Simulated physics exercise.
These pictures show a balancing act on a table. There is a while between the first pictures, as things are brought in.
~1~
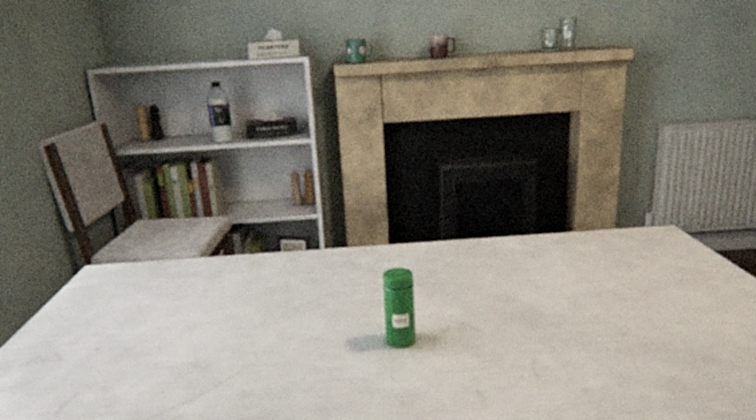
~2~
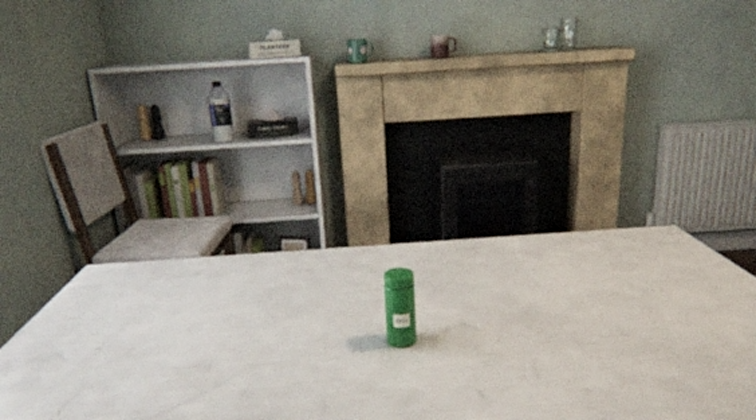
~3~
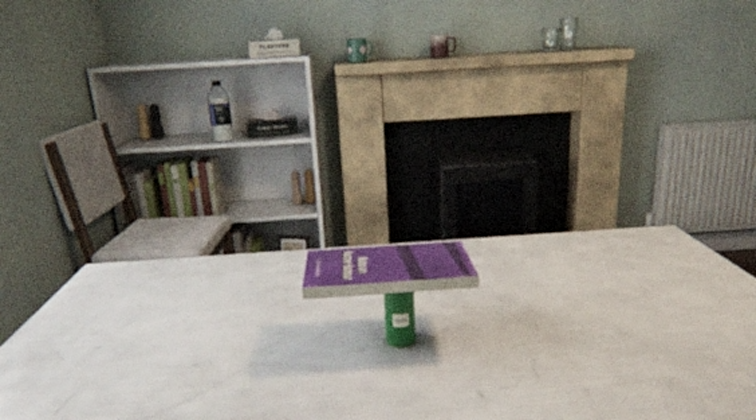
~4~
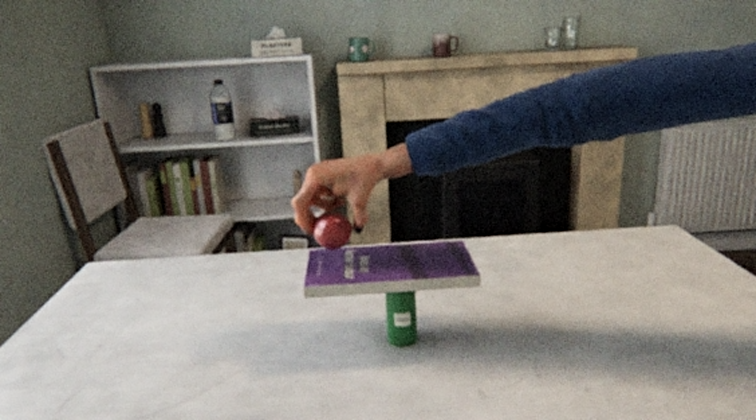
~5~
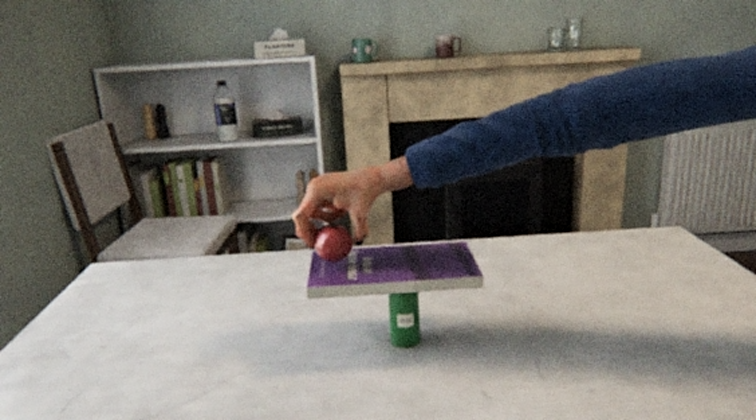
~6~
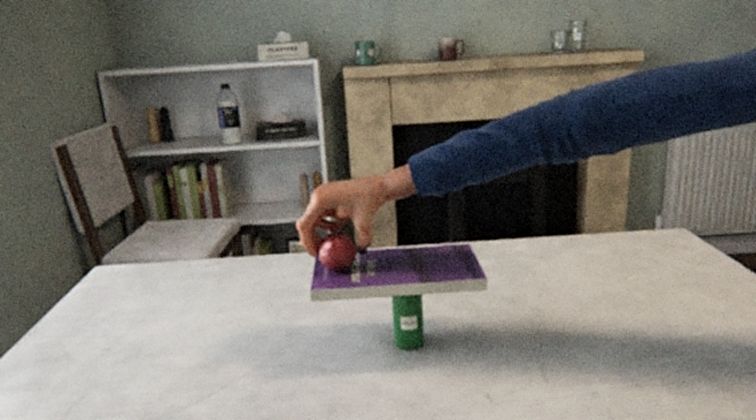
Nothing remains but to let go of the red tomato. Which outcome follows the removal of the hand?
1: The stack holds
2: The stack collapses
Option 2: The stack collapses.
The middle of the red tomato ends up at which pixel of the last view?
At about (256, 339).
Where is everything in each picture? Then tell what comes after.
In the first picture, the last thing is not in view yet; green shaker (399, 308).
In the second picture, the last thing is not in view yet; green shaker (400, 308).
In the third picture, the last thing is not in view yet; green shaker (399, 307).
In the fourth picture, coming down; red tomato (333, 230); green shaker (401, 306).
In the fifth picture, coming down; red tomato (333, 243); green shaker (404, 307).
In the sixth picture, set down, still held; red tomato (337, 251); green shaker (408, 310).
Then, 0.40 s after the last picture, red tomato now fallen; purple book tipped 45° from how it was.
Then, 0.60 s after the last picture, purple book now fallen; green shaker tipped 16° from how it was.
Then, 0.80 s after the last picture, green shaker now fallen.
At rest, fallen, green shaker, purple book and red tomato. Seen from the same camera at the end, red tomato near (256, 339). The stack comes apart.
